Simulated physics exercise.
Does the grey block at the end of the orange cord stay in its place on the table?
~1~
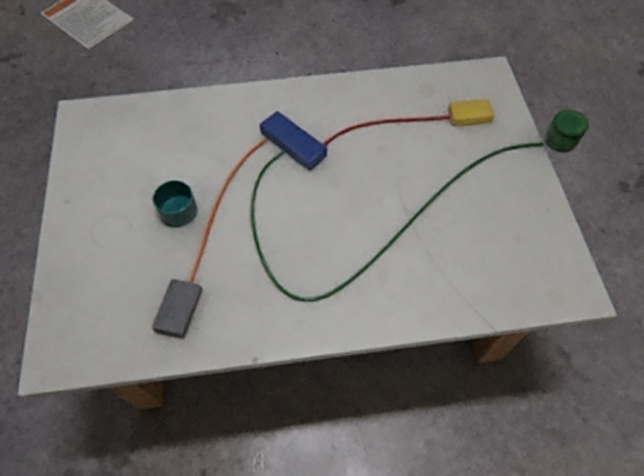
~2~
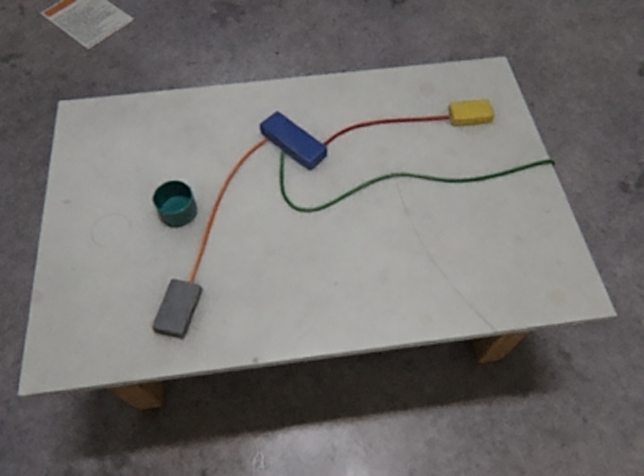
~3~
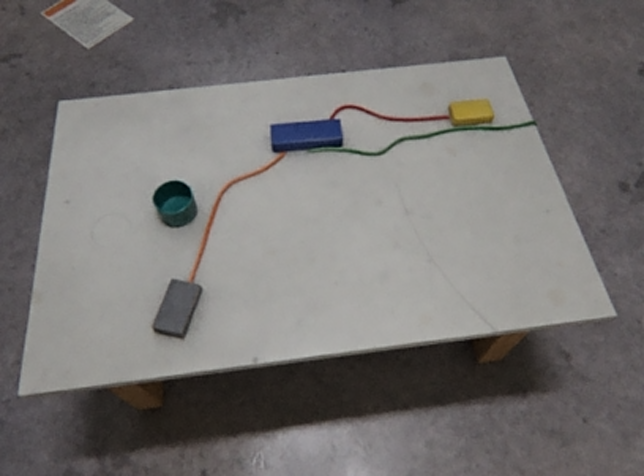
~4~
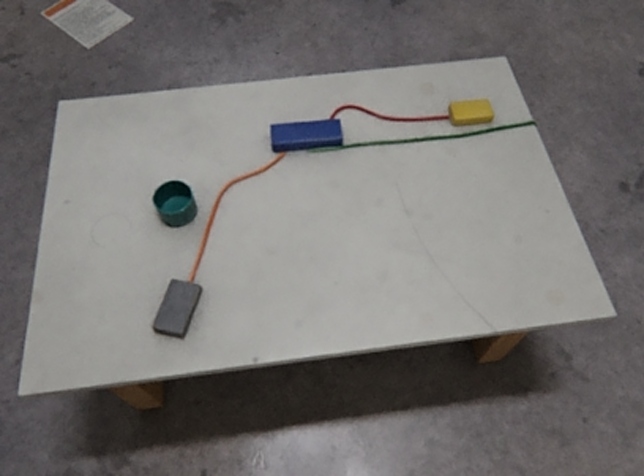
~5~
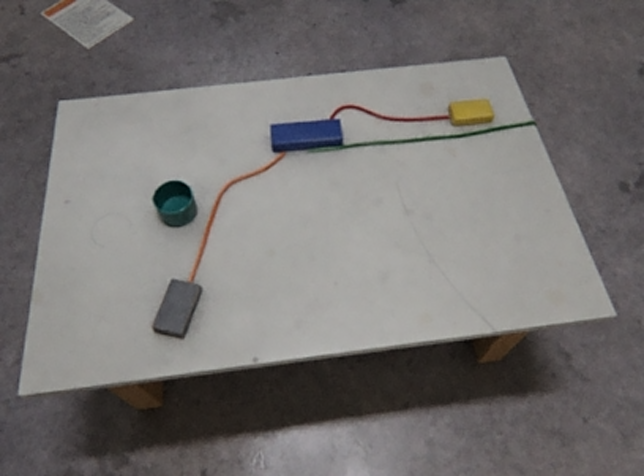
Yes, the grey block keeps its place near the front left of the table. Only the orange cord leading to it changes shape as the blue block shifts.
